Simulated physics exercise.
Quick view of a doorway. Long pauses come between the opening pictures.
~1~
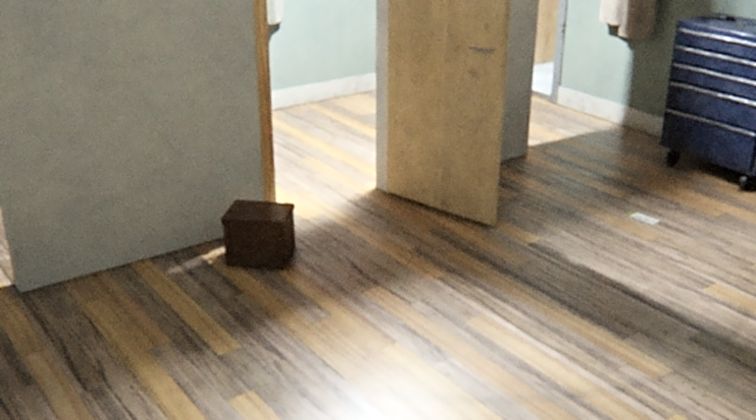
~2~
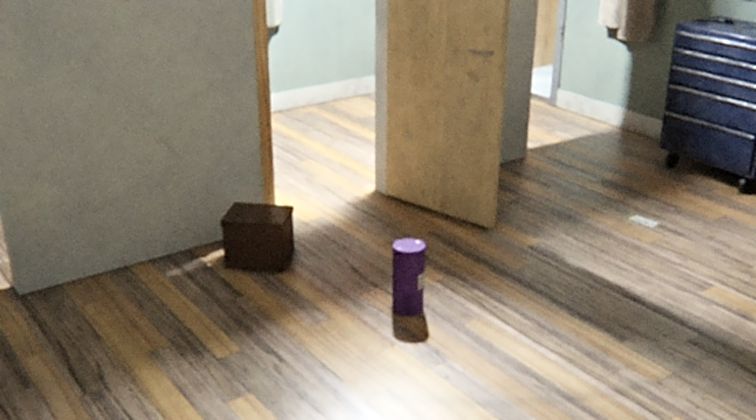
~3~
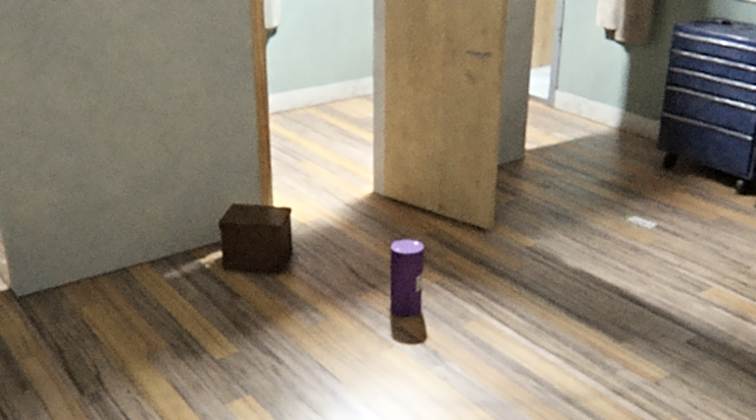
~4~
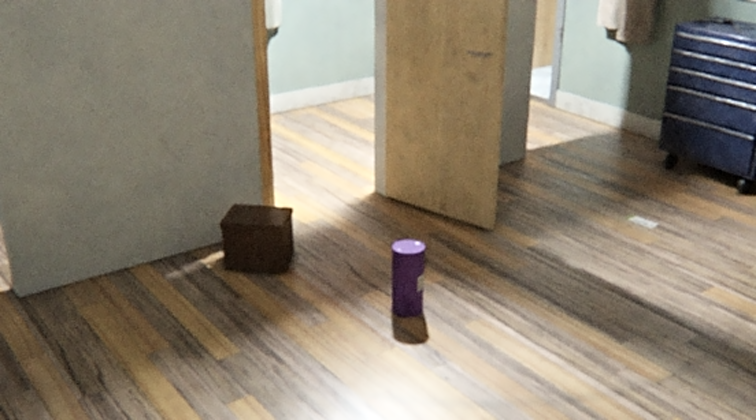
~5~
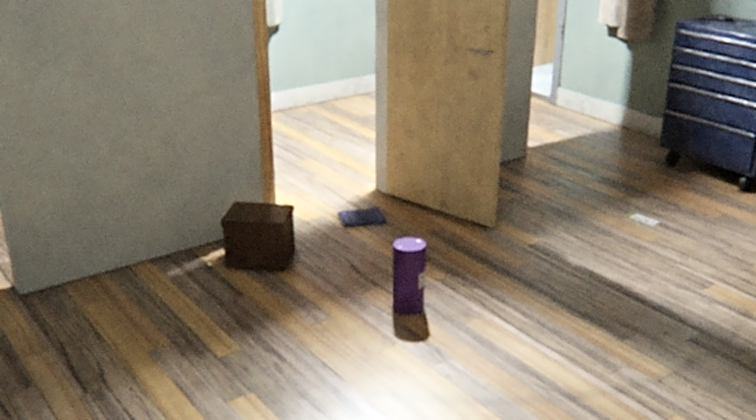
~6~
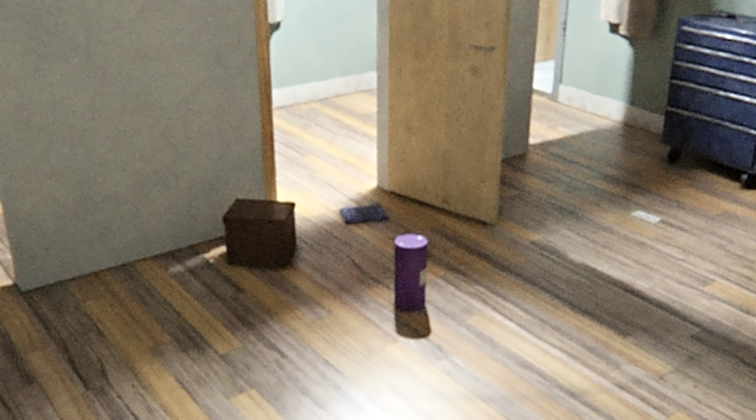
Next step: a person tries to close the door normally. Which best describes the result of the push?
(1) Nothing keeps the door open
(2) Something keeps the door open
Answer: 1.
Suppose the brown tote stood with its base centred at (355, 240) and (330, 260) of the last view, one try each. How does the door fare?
The door is obstructed the first time and meets the jamb the second time.
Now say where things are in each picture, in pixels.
Door wide open and still; brown tote (260, 234), in the first picture.
Door wide open and still; brown tote (259, 237); purple canister (408, 277), in the second picture.
Door wide open and still; brown tote (257, 238); purple canister (406, 278), in the third picture.
Door wide open and still; brown tote (259, 238); purple canister (408, 278), in the fourth picture.
Door wide open and still; brown tote (260, 236); purple canister (409, 276), in the fifth picture.
Door wide open and still; blue book (363, 214); brown tote (261, 233), in the sixth picture.
Then, 0.70 s after the last picture, door 71° open.
Then, 1.20 s after the last picture, door 29° open.
At rest, door 0° open; all 3 in place. Seen from the same camera at the end, blue book near (363, 214).
